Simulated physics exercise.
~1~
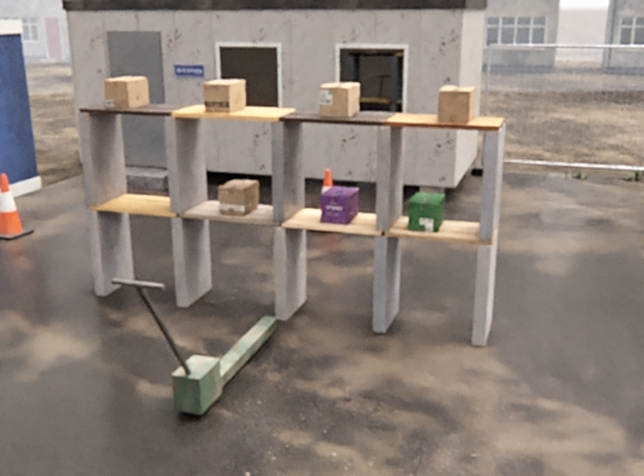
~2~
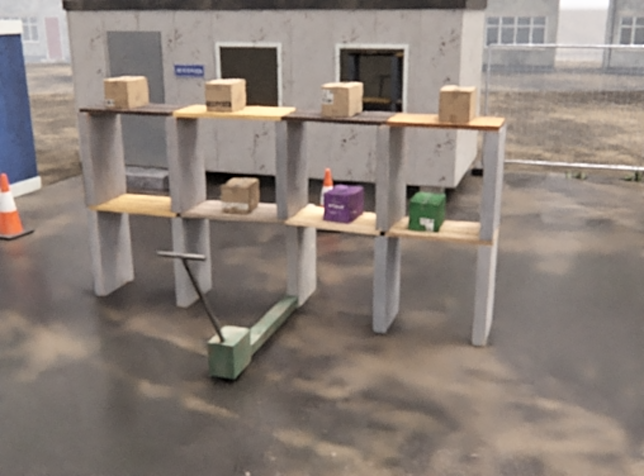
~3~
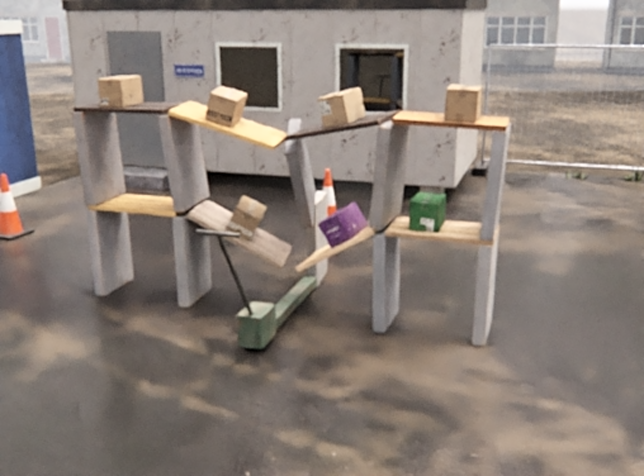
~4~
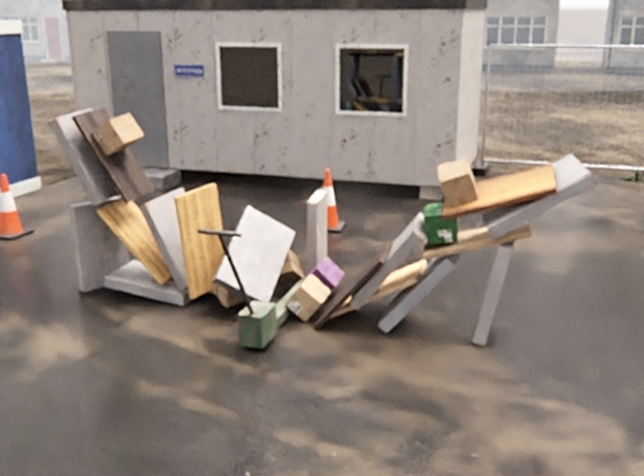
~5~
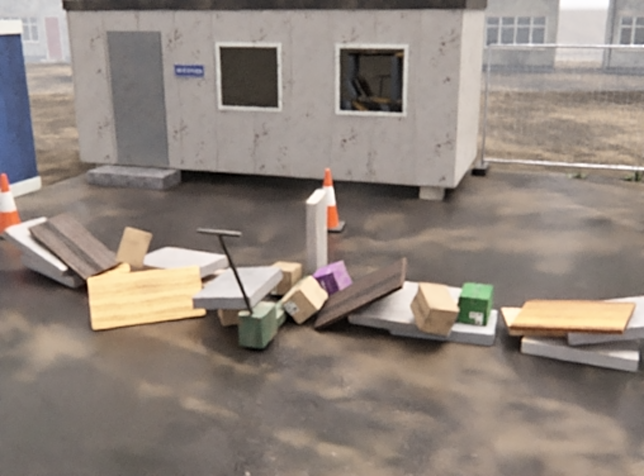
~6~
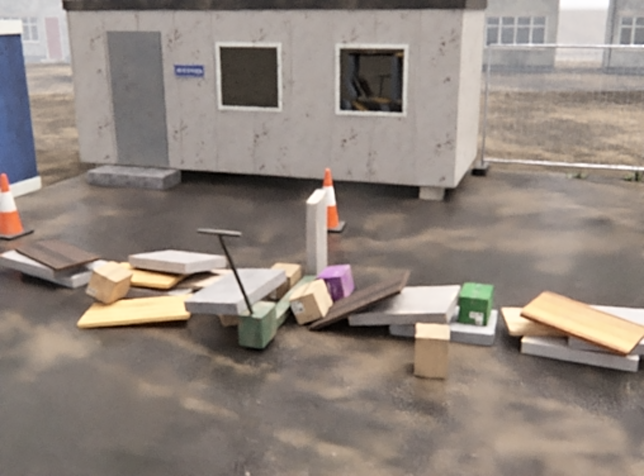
The clip opens on a makeshift two-tier rack of grey uprights and boards, holding brown cartons along with a purple one and a green one, in front of a grey cabin. A low green jack with a long handle slides in from the front, moving right and away towards a middle upright. The boards above it tip and sag inward, and the purple carton tilts. The middle then caves in, and both ends topple outwards. Boards and cartons drop to the ground, leaving low heaps around the stopped jack, the purple carton on its side and one grey piece still standing.
